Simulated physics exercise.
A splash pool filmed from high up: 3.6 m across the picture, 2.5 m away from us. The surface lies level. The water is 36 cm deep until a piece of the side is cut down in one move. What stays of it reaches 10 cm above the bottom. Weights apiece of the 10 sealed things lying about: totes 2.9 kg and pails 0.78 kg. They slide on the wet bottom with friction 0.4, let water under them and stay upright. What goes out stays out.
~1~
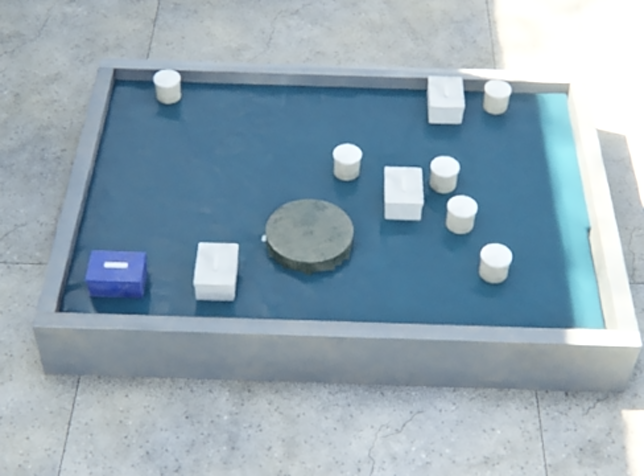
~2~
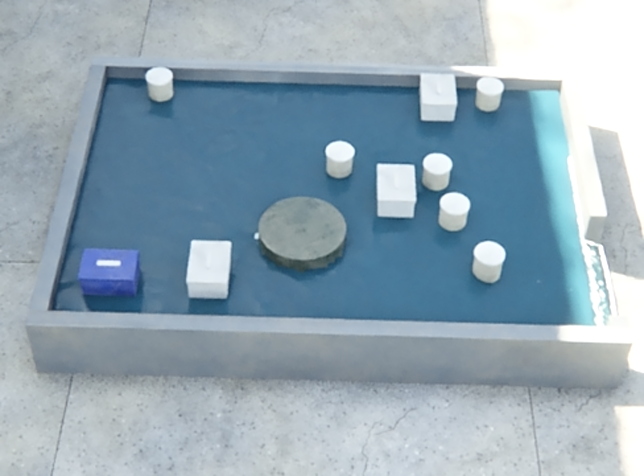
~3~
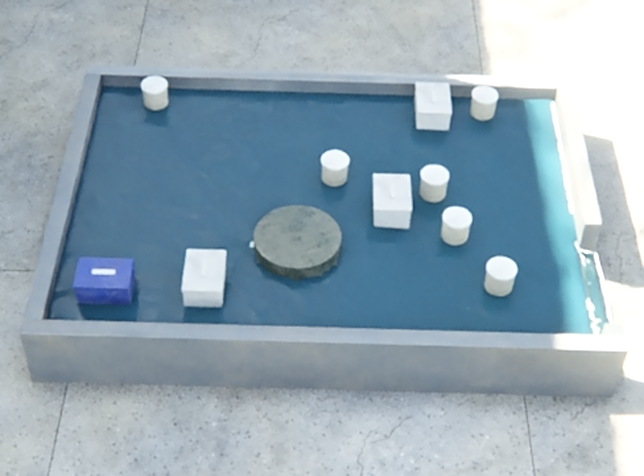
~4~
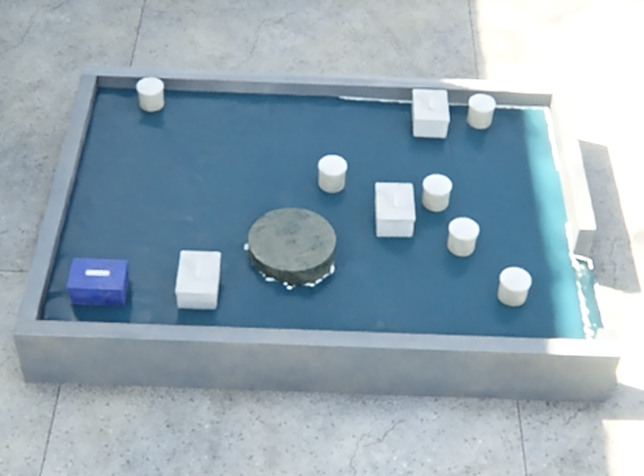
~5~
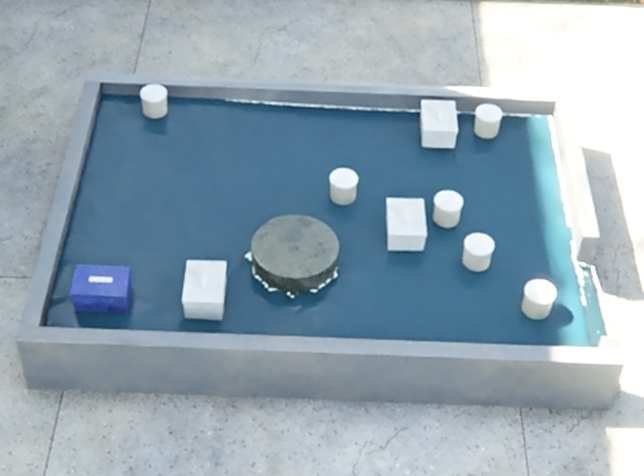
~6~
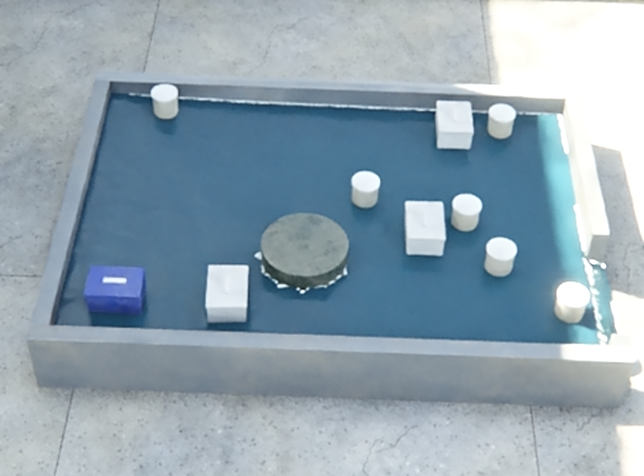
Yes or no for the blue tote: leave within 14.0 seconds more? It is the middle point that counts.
The blue tote stays inside.
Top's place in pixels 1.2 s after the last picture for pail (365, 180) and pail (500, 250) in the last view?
Around (402, 189) and (559, 267).
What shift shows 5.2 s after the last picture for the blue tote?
Roughly 20 cm by then.
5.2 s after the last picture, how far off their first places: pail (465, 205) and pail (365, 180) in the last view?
In that order: Gone out, 100 cm.
Then, 1.2 s after the last picture the blue tote is near (123, 286), 0.1 m from its start, afloat; 1 of 10 are out; 9 afloat.
Then, 5.2 s after the last picture the blue tote is near (141, 294), 0.2 m from its start, afloat; 3 of 10 are out; 7 afloat.
Then, 10.0 s after the last picture the blue tote is near (158, 301), 0.3 m from its start, afloat; 4 of 10 are out; 6 afloat.
Then, 14.0 s after the last picture the blue tote is near (169, 305), 0.4 m from its start, afloat; 5 of 10 are out; 5 afloat.
